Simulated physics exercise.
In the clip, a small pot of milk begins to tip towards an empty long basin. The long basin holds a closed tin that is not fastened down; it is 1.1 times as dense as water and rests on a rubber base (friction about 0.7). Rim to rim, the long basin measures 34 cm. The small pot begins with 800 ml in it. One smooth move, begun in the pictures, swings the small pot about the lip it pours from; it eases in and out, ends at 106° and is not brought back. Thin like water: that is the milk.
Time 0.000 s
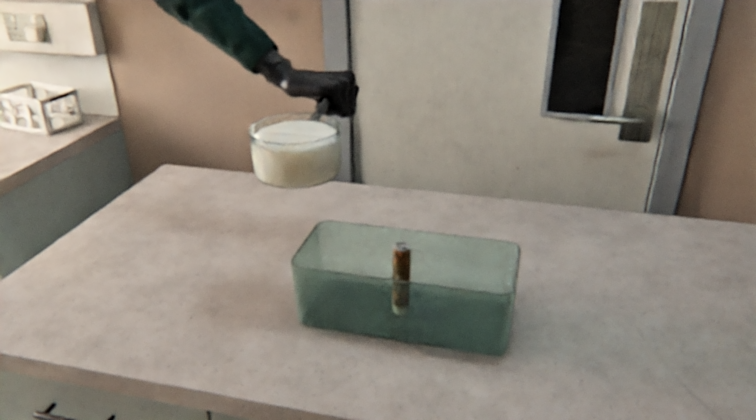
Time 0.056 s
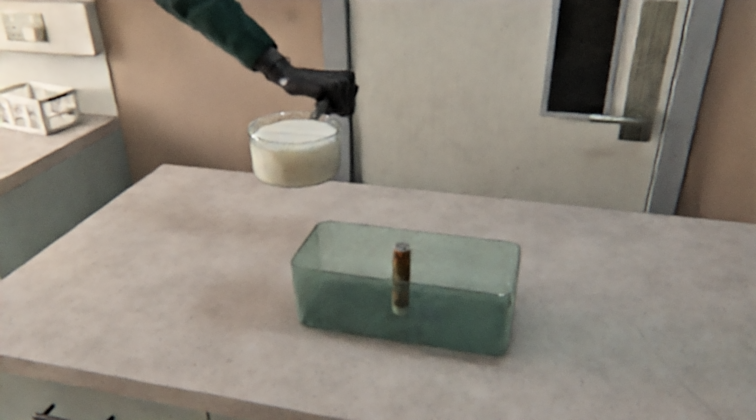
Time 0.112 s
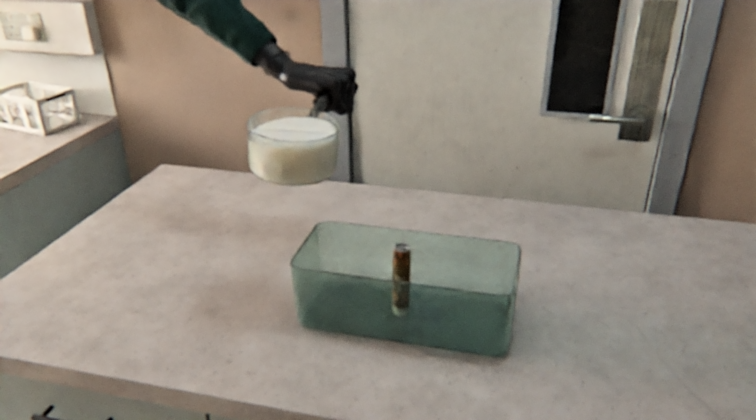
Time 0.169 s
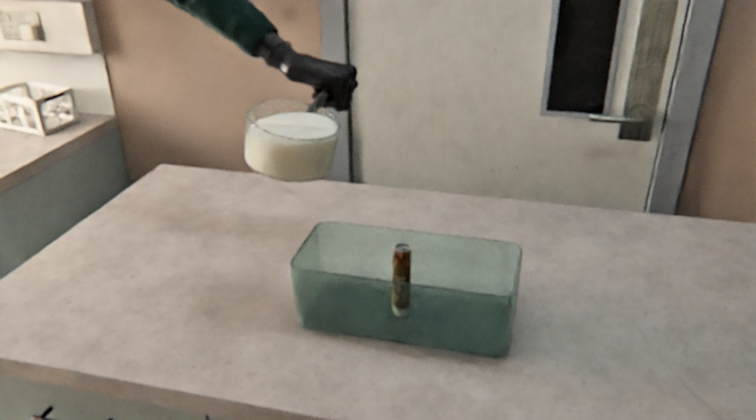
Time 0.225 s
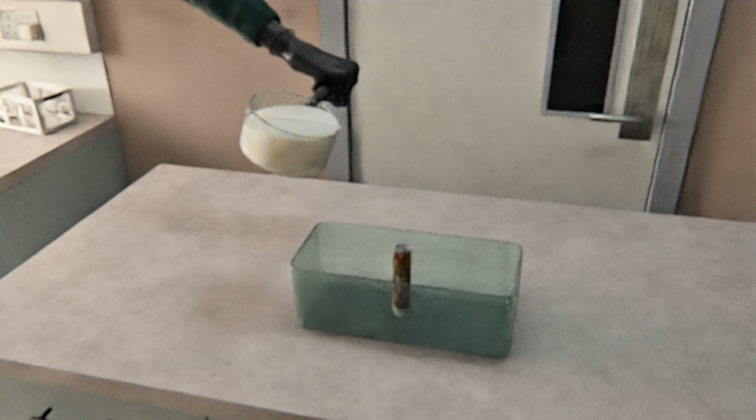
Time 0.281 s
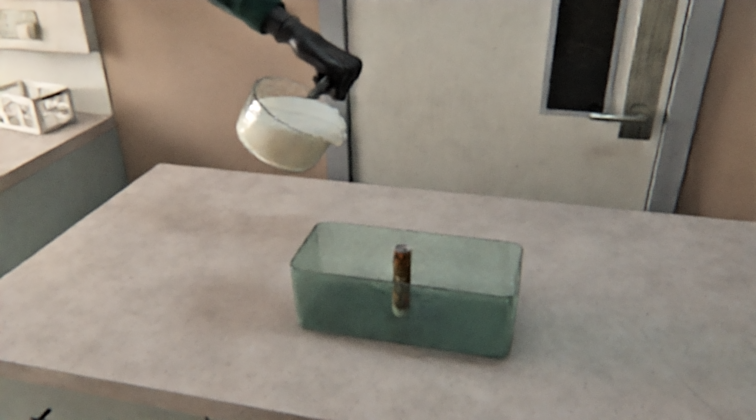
To begin with, a dark mechanical hand on a green-sleeved arm holds a small clear pot of milk, nearly level, above a counter with a long greenish basin holding an upright brown tin. The pot then tilts rightward, slowly then faster, the milk shifting toward its right rim.
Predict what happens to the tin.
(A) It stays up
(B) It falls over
It stays up.
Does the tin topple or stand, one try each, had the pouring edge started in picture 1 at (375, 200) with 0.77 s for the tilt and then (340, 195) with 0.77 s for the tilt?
The tin stays vertical the first time and overturns the second time.
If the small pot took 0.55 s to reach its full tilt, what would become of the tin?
Outcome - the tin remains standing.
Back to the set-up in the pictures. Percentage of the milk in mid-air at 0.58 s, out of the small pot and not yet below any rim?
Some 56 per cent.
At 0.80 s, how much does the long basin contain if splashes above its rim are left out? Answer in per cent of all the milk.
About 74 %.
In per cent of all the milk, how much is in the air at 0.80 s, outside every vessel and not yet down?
Near 20 in a hundred.
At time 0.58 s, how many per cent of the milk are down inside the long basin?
The basin holds roughly 9 in a hundred parts at that moment.
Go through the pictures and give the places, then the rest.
In the first picture, it leans 0°; its right rim is at (338, 133); the milk meets the walls at (257, 131) and (338, 137); the long basin's rim runs from (305, 242) to (518, 269); the tin's top is at (402, 250).
In the second picture, it leans 1°; its right rim is at (338, 133); the milk meets the walls at (257, 130) and (338, 136).
In the third picture, it leans 5°; its right rim is at (337, 133); the milk meets the walls at (255, 128) and (337, 133).
In the fourth picture, it leans 12°; its right rim is at (337, 133); the milk meets the walls at (253, 122) and (337, 129).
In the fifth picture, it leans 21°; its right rim is at (337, 133); the milk meets the walls at (252, 114) and (339, 127); 1 per cent is over the edge.
In the sixth picture, it leans 31°; its right rim is at (336, 133); the milk meets the walls at (248, 107) and (336, 124); 4 per cent is over the edge.
After 0.58 s the tilt is 91° and 35 per cent is still to pour; the tin stands where it began.
After 0.80 s the tilt is 106° and 4 per cent is still to pour; the tin stands where it began.
After 1.02 s the tilt is 106° and 0 per cent is still to pour; the tin stands where it began.
After 1.27 s the tilt is 106° and 0 per cent is still to pour; the tin stands where it began.
In the end the tin stands where it began.
